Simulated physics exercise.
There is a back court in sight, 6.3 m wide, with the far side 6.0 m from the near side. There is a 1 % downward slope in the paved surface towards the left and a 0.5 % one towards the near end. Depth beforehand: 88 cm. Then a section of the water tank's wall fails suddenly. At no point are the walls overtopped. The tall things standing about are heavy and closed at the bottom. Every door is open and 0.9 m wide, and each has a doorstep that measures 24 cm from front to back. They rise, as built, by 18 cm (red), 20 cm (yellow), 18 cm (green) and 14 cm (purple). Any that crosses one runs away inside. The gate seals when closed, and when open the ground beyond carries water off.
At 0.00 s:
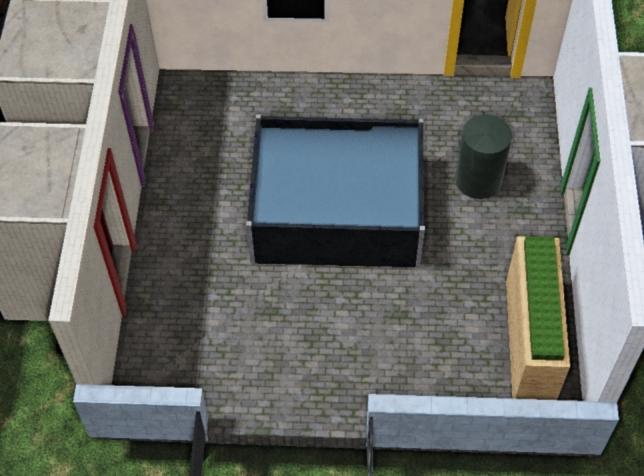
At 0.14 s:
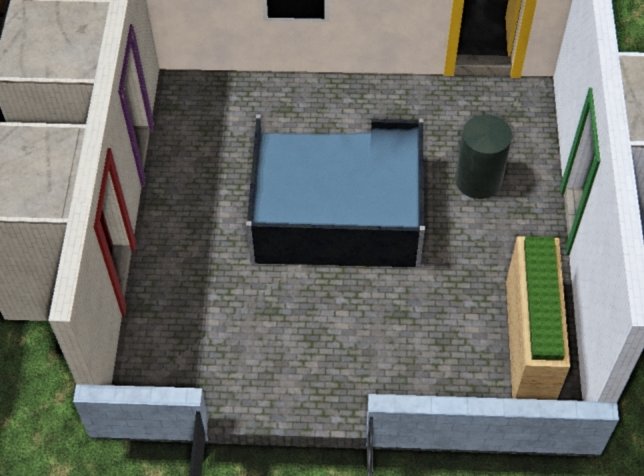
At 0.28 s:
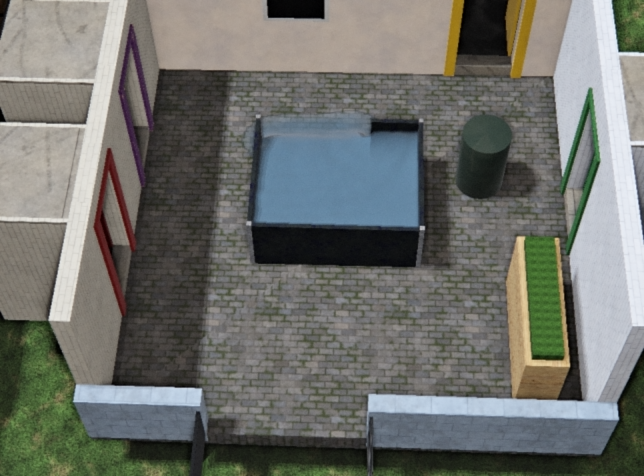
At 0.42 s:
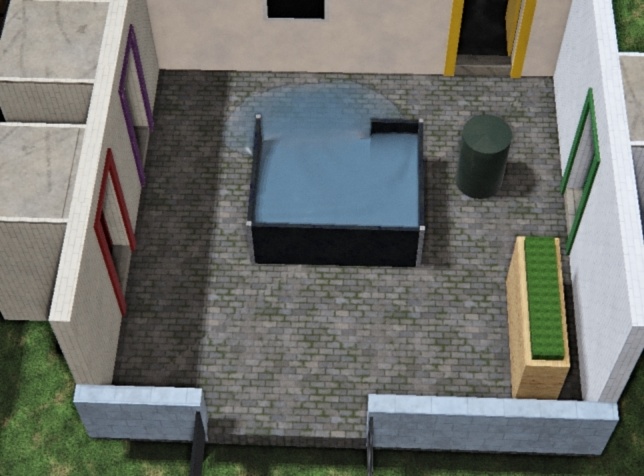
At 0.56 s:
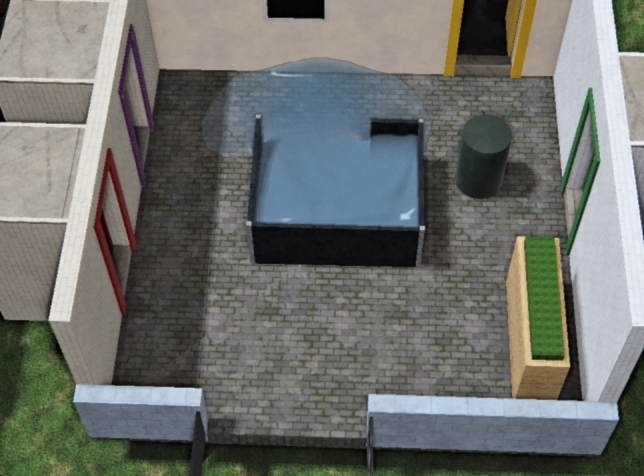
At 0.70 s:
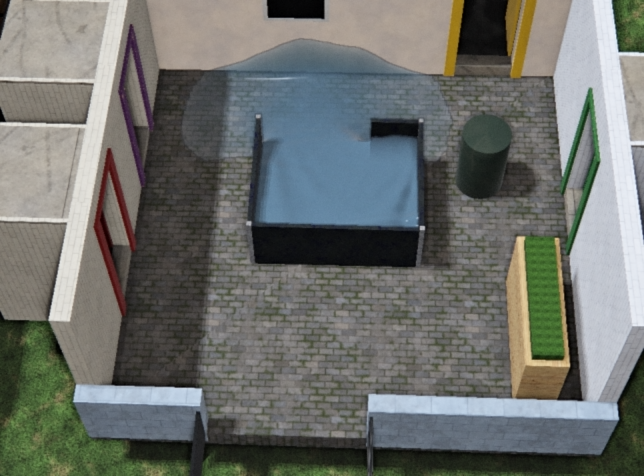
Water poured out through a gap that opened in the far side of a dark tank in a paved courtyard, then fanned out across the paving behind it, reaching the back wall and widening leftward.
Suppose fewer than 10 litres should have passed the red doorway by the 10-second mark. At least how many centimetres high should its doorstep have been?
I would say at least 6 cm.
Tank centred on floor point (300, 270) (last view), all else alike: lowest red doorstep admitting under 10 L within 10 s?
A minimum of about 6.5 cm.
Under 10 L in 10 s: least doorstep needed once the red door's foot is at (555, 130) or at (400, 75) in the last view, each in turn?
First place around 24 cm, second around 29 cm.
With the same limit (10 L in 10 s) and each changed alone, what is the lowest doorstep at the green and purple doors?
Roughly 8.0 cm for the green door and roughly 21 cm for the purple door.
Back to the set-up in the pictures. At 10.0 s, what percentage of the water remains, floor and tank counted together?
I'd estimate some 74 in a hundred.
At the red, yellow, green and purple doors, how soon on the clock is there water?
Arrives: Red 2.4 s / yellow 1.0 s / green 2.4 s / purple 1.3 s.
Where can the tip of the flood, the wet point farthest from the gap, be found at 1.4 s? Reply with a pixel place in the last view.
Lab note: Front tip approx. (543, 78).
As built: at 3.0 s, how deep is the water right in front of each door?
Red door 6 cm, yellow door 9 cm, green door 12 cm, purple door 22 cm.
After 1.4 s water covers 25 % of the floor, deepest (66 cm) near (160, 71); it has not reached the red door.
After 3.0 s water covers 65 % of the floor, deepest (41 cm) near (160, 71); 6 cm at the red door, 0 litres in over its 18 cm doorstep.
After 10.0 s water covers 95 % of the floor, deepest (14 cm) near (108, 413); 11 cm at the red door, 0 litres in over its 18 cm doorstep.
At the red door as built, the water arrived by 2.4 s and peaked near 12 cm at 9.8 s.
Run again over the same 10 s with other heights there, 13 litres in over 5.5 cm, 6 litres over 7.5 cm. The limit of 10 litres is kept from about 6 cm up.
